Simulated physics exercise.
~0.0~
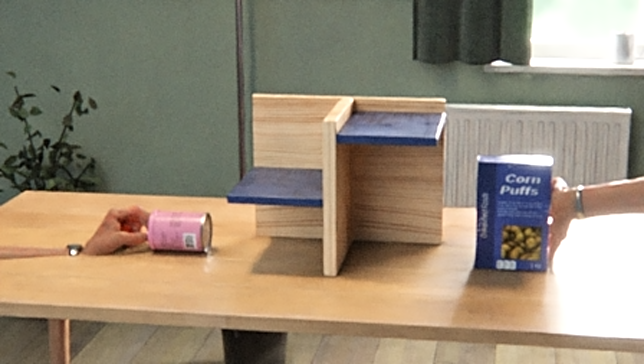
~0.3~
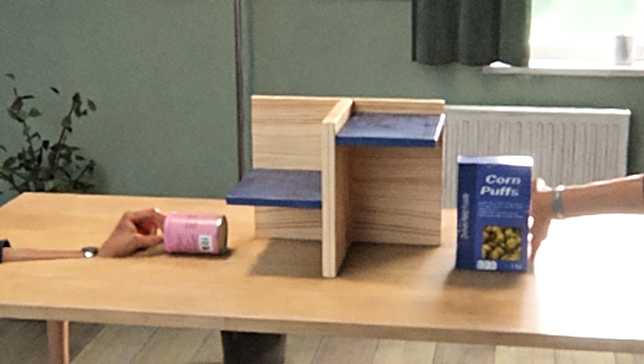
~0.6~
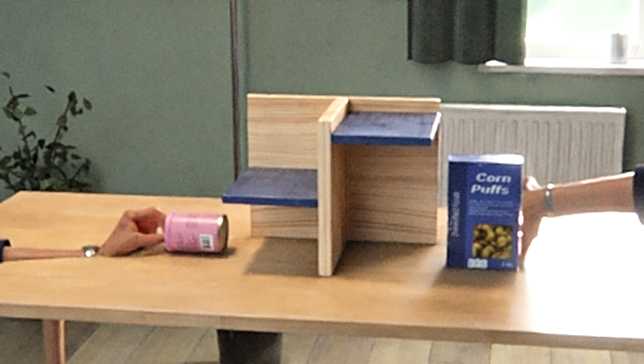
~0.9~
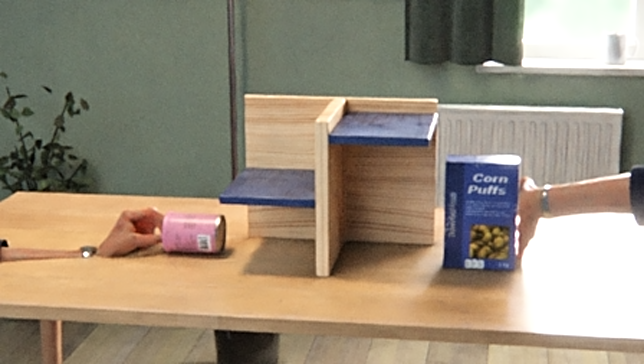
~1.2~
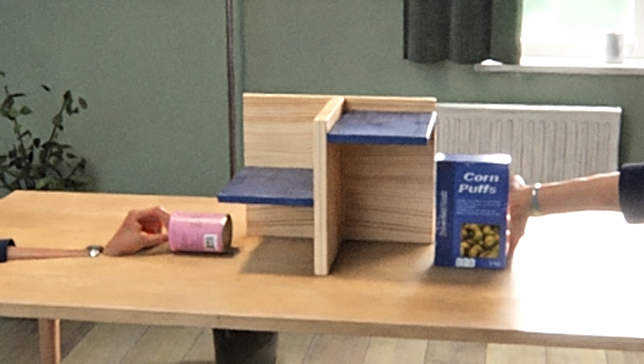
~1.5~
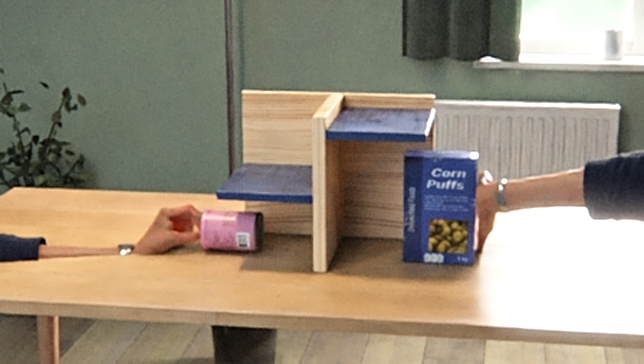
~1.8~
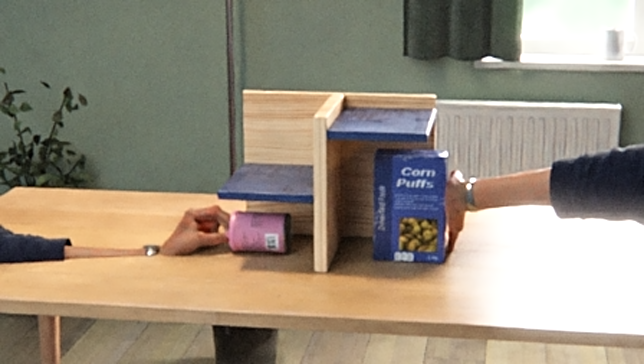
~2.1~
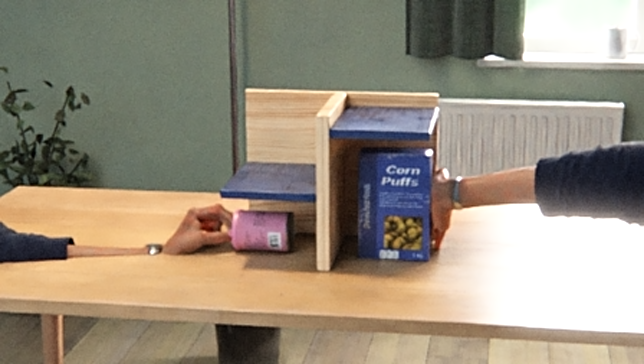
In a room with green walls, a slightly swaying camera looks across a wooden table at a low wooden rack with two blue shelves, the right one higher than the left. A hand on the left holds a pink tin lying on its side, while a hand on the right holds an upright blue packet of Corn Puffs. The hands slide both inward, pausing briefly before pushing on. The tin slips under the lower left shelf as the packet moves beneath the higher right one. Finally both fit under their shelves, hands still touching them.
